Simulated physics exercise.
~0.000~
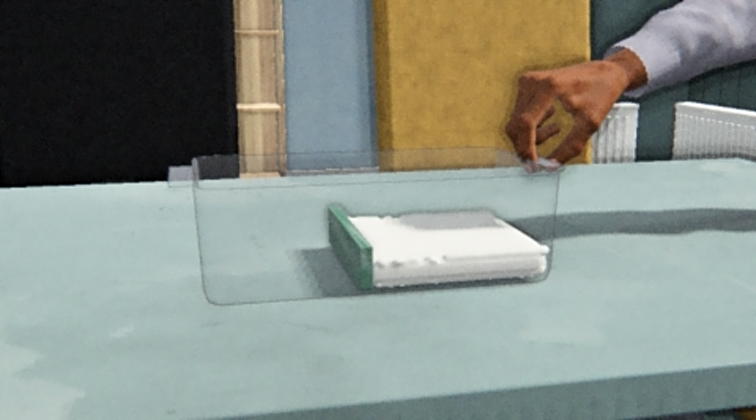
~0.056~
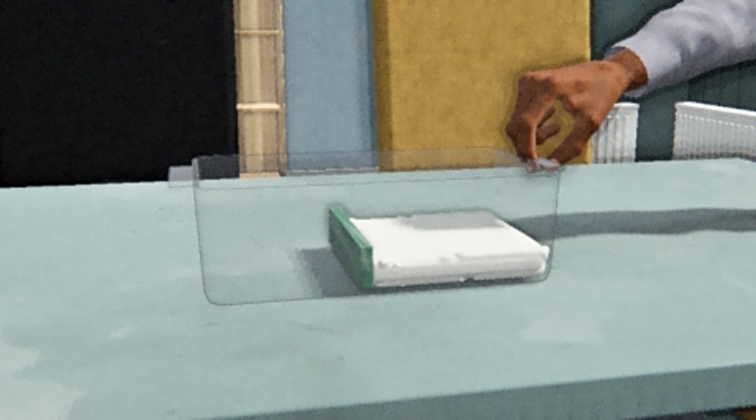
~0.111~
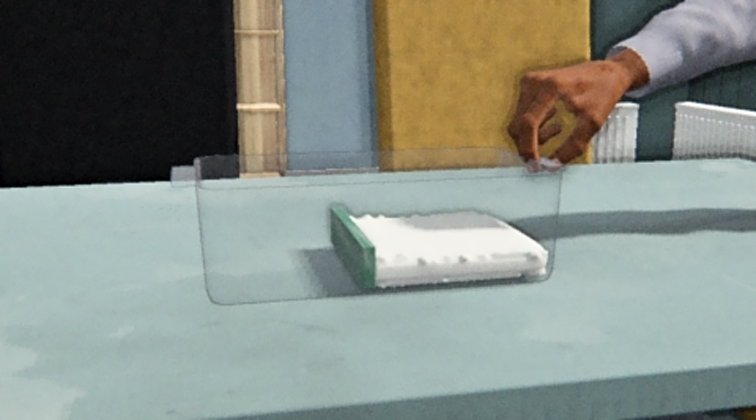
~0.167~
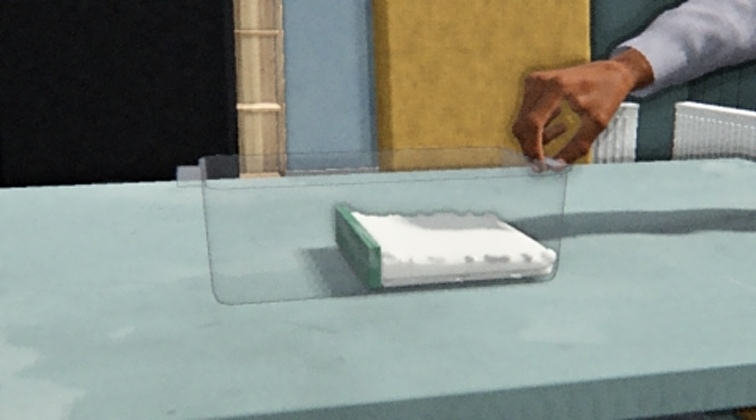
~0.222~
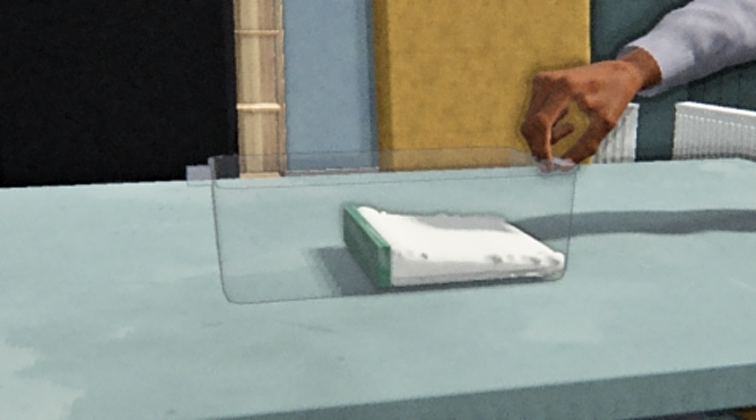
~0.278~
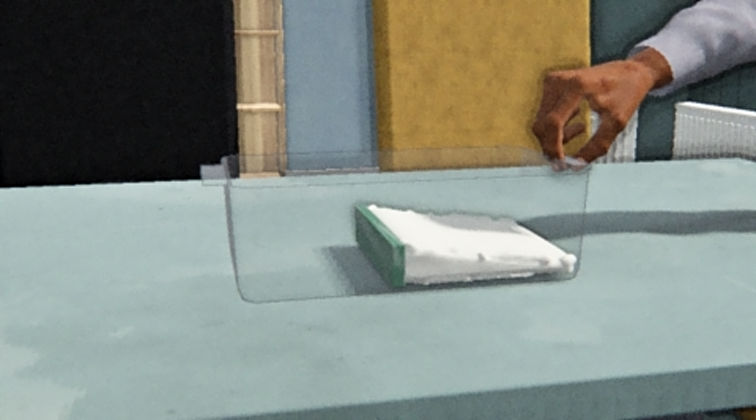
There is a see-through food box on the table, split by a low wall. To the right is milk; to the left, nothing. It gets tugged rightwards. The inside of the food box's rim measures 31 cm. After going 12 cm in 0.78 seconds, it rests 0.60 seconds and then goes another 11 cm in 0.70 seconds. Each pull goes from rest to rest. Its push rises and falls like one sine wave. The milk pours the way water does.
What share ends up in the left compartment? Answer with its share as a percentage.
Roughly 19 per cent ends up there.
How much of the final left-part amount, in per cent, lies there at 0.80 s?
Roughly 0 per cent.
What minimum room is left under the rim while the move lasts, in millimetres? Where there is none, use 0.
It peaks some 25 mm below the rim.
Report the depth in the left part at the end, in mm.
At rest it's around 6 mm deep.
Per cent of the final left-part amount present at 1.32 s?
It works out to around 20 per cent.
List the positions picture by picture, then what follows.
In the first frame, it has moved 0.0 cm; in the food box the surface runs from (353, 237) to (515, 228), rim (525, 161); the top of the divider is at (366, 249).
In the second frame, it has moved 0.0 cm; in the food box the surface runs from (354, 237) to (515, 228).
In the third frame, it has moved 0.2 cm; in the food box the surface runs from (355, 235) to (518, 229).
In the fourth frame, it has moved 0.7 cm; in the food box the surface runs from (360, 232) to (521, 232).
In the fifth frame, it has moved 1.6 cm; in the food box the surface runs from (369, 227) to (529, 234).
In the sixth frame, it has moved 2.8 cm; in the food box the surface runs from (381, 223) to (527, 235).
Then, 0.80 s in, it has gone 12 cm; 0 per cent is on the left side and 0 is out of the food box.
Then, 1.32 s in, it has gone 12 cm; 5 per cent is on the left side and 0 is out of the food box.
Then, 1.85 s in, it has gone 21 cm; 14 per cent is on the left side and 0 is out of the food box.
Then, 2.37 s in, it has gone 23 cm; 18 per cent is on the left side and 0 is out of the food box.
Finally, 19 per cent is on the left side and 0 is out of the food box.
